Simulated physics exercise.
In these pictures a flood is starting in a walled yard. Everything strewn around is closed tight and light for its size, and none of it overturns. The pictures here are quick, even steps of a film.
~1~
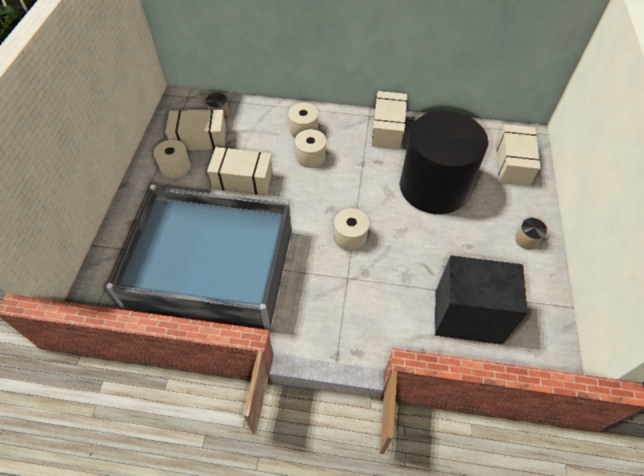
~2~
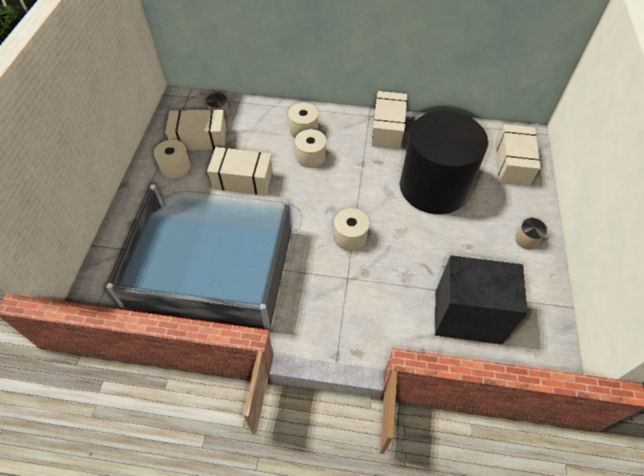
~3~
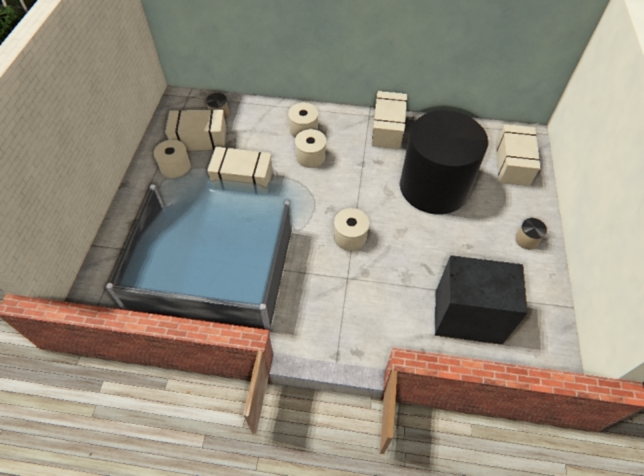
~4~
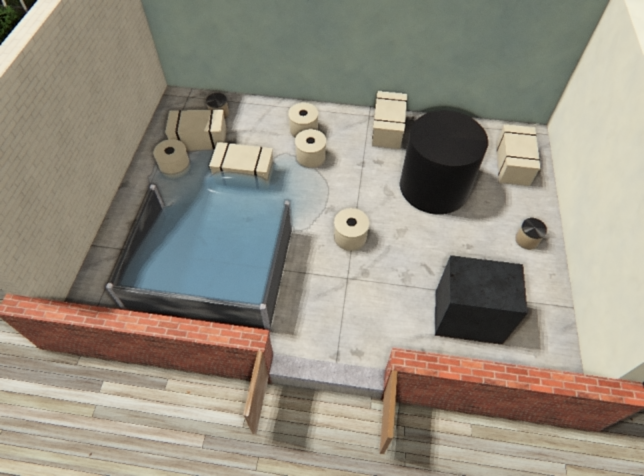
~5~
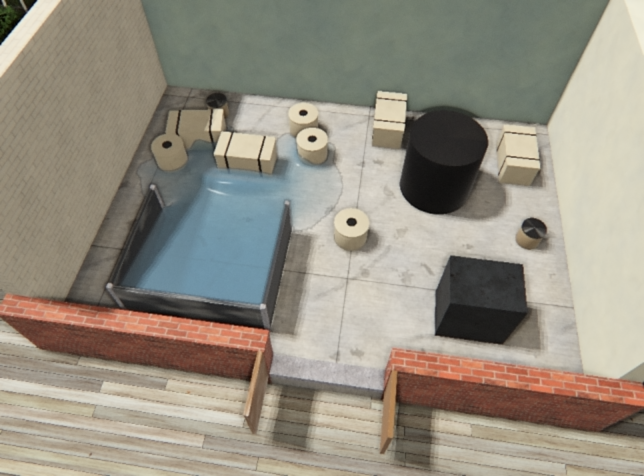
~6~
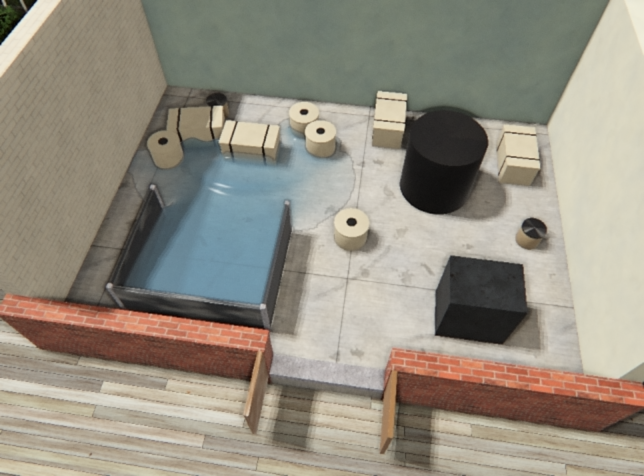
A walled yard with a pale concrete floor is seen from high above its low red-brick front wall. Blue water fills a dark-framed tank at left, with cream banded boxes and round drums behind it, and a black cylinder and black block at right. The tank's back side opens and water spreads rearward and rightward, nudging the nearest boxes and drums slightly, while the camera stays still.
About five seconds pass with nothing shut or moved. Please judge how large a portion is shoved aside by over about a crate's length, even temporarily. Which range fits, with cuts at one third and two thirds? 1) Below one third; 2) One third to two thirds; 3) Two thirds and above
Option 3: Two thirds and above.
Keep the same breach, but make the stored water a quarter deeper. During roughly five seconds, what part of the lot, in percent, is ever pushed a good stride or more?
Close to 90 % of the lot.
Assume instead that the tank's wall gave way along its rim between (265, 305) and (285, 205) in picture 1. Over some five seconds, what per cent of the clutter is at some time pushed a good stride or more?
Close to 20 in a hundred.
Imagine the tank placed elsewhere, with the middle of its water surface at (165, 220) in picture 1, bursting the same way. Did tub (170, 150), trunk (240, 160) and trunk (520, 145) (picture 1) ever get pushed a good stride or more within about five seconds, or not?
Results in order: Made it that far / made it that far / never that far.
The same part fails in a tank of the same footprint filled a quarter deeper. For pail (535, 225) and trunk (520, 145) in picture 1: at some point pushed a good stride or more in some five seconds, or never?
First: Stayed within that. Second: Travelled that far.
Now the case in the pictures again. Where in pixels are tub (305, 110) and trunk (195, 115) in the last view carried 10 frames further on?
They end up at about pixels (341, 93) and (189, 84).
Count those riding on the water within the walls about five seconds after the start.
Count: 3.
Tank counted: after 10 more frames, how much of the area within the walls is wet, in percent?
Around 50 percent.
A moment on, 3 of 10 are well off their spots; 1 afloat.
Next, 4 of 10 are well off their spots; 6 afloat.
Later, 4 of 10 are well off their spots; 6 afloat.
In the end, 8 of 10 are well off their spots, and 8 have been at some point; 3 afloat.
